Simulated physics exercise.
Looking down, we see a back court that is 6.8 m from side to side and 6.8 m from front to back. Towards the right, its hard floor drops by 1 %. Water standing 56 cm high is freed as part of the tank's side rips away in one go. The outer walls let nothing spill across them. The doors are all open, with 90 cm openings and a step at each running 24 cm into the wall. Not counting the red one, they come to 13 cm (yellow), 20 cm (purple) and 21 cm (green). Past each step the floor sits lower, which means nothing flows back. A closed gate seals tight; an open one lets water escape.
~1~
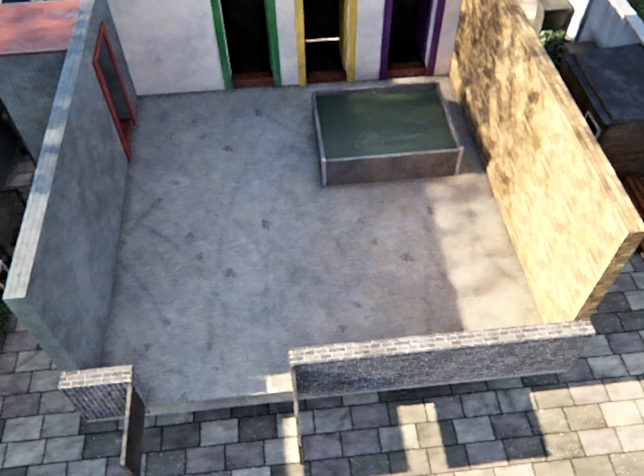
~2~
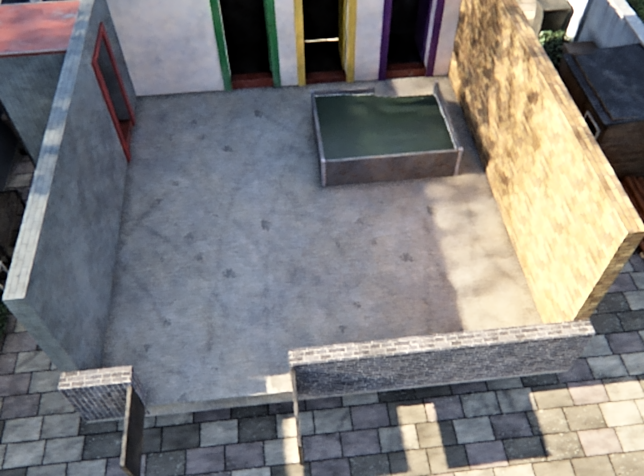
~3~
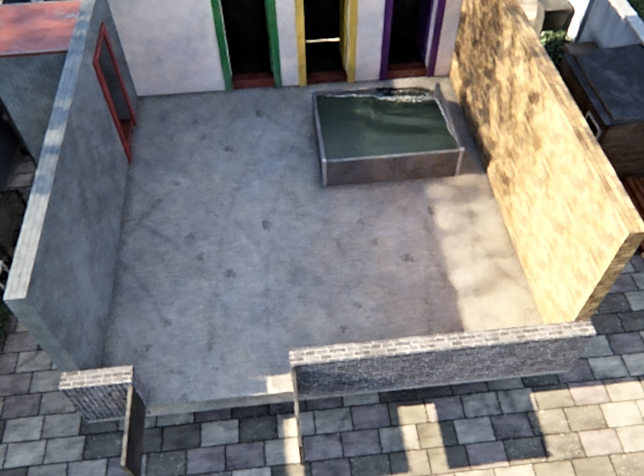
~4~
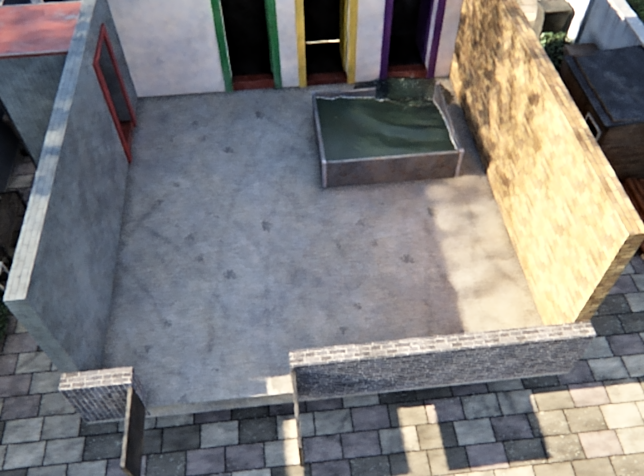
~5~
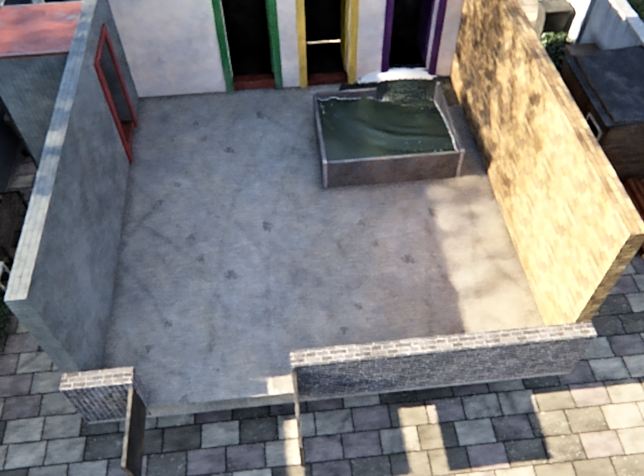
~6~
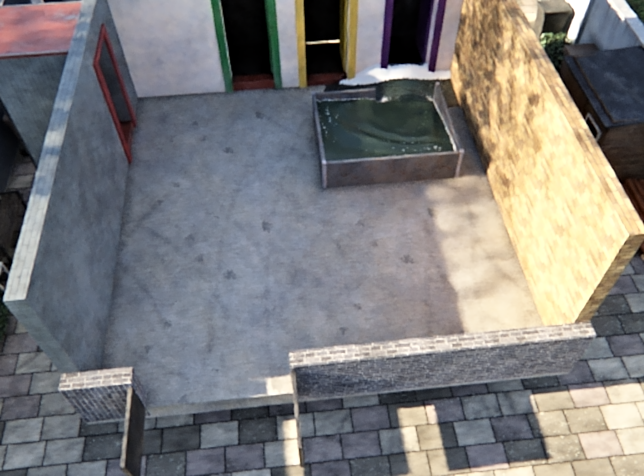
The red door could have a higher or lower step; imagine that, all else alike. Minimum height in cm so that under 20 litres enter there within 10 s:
7 cm.
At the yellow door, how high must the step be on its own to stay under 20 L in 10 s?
For yellow, a step near 6.5 cm.
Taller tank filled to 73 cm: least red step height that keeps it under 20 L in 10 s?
Step height: Approx. 10.0 cm.
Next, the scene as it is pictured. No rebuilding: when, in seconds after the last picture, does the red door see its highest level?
The depth peaks at about 3.5 seconds.
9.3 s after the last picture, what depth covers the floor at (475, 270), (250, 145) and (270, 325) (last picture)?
Roughly 3, then 1, then 4 cm.
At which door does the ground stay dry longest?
I'd say the red one.
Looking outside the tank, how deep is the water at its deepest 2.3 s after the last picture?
Roughly 34 cm.
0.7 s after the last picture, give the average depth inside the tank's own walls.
I'd put it at some 40 centimetres on average.
Then, 0.7 s after the last picture water covers 10 % of the floor, deepest (51 cm) near (445, 80); it has not reached the red door.
Then, 2.3 s after the last picture water covers 30 % of the floor, deepest (34 cm) near (445, 80); it has not reached the red door.
Then, 9.3 s after the last picture water covers 90 % of the floor, deepest (12 cm) near (447, 85); 6 cm at the red door, 0 litres in over its 18 cm step.
At the red door as built, the water peaked near 14 cm, 3.3 s after the last picture.
With a step of 6 cm, 36 litres would have come in within the 10 s; with 8.5 cm, 10 litres. So under 20 litres takes about 7 cm.
